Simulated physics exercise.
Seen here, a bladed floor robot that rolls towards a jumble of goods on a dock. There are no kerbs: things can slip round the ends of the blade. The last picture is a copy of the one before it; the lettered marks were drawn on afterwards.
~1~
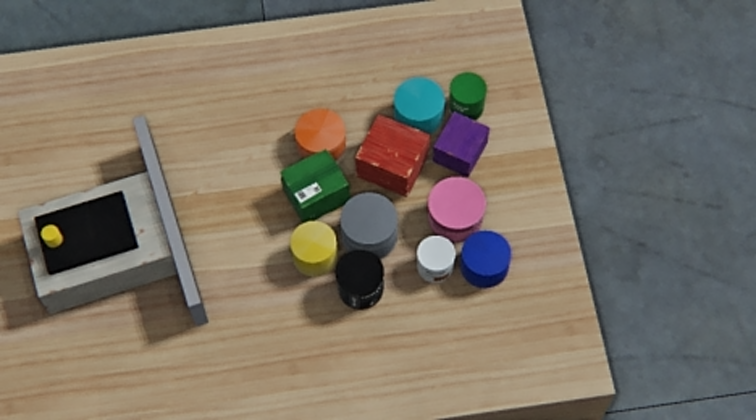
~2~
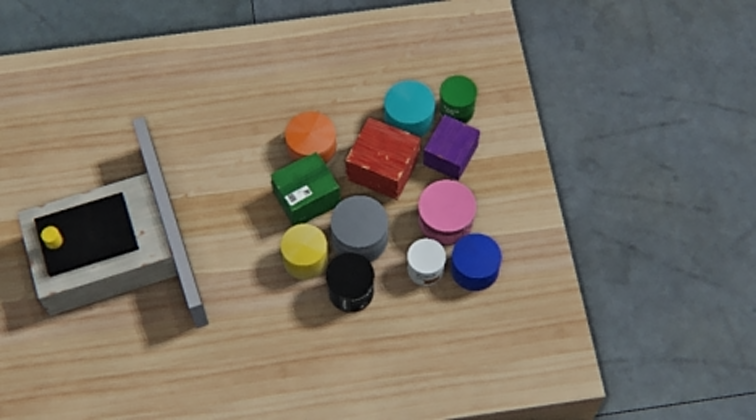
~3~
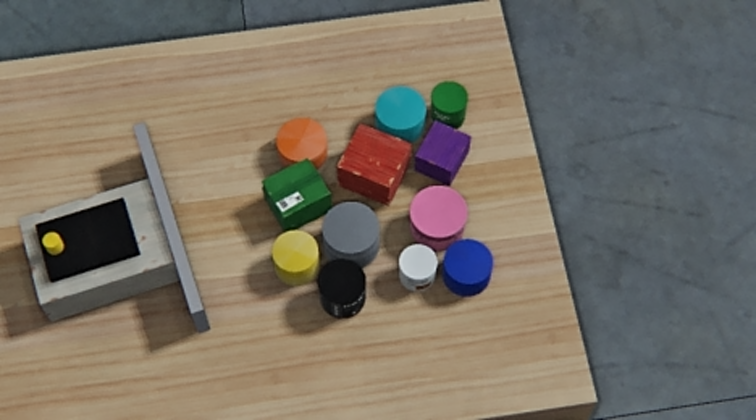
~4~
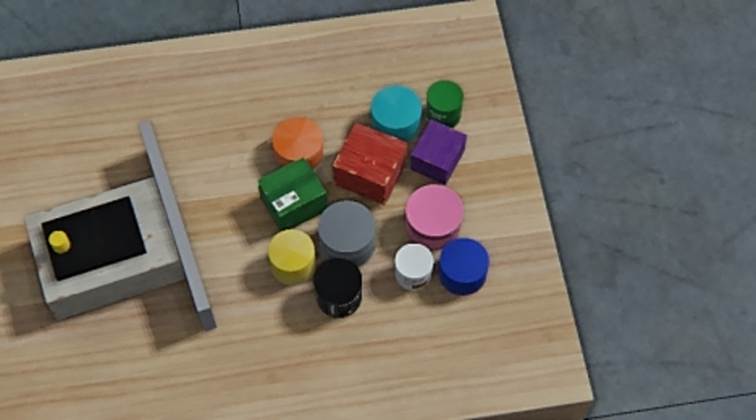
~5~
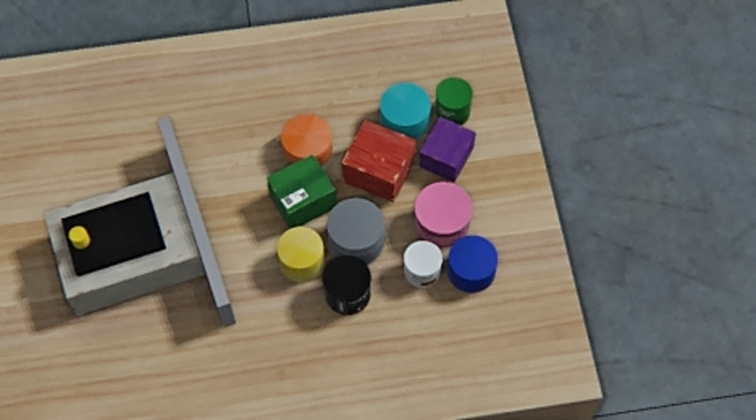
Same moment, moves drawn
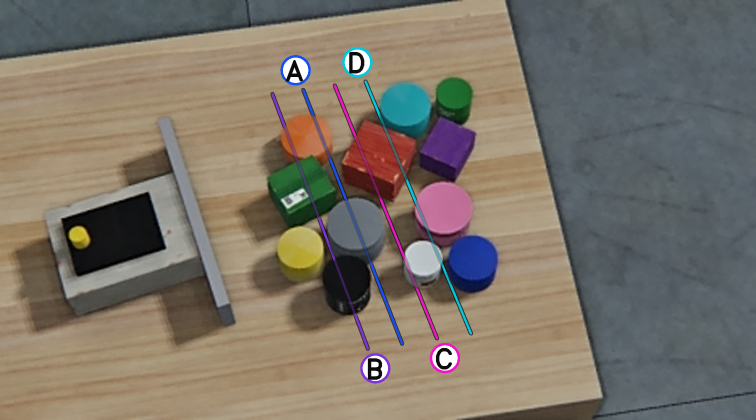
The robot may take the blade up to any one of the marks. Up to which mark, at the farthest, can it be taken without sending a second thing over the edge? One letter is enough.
No farther than D.
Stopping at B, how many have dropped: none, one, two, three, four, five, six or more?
The count is none.
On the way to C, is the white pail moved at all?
By then, yes.
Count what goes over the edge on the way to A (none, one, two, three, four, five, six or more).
The count is none.
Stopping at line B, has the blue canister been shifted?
By then, no.
On the copy, A at (350, 210); B at (318, 215); C at (383, 206); D at (416, 201).
On D. First, robot (203, 220); yellow canister (320, 250); grey canister (367, 229).
Then, robot (283, 209); pink pail (494, 206); purple crate (477, 150).
Finally, robot (342, 200); pink pail (549, 203); purple crate (529, 133); none fallen.
By contrast, A is within the limit but short; B is within the limit but short; C is within the limit but short.
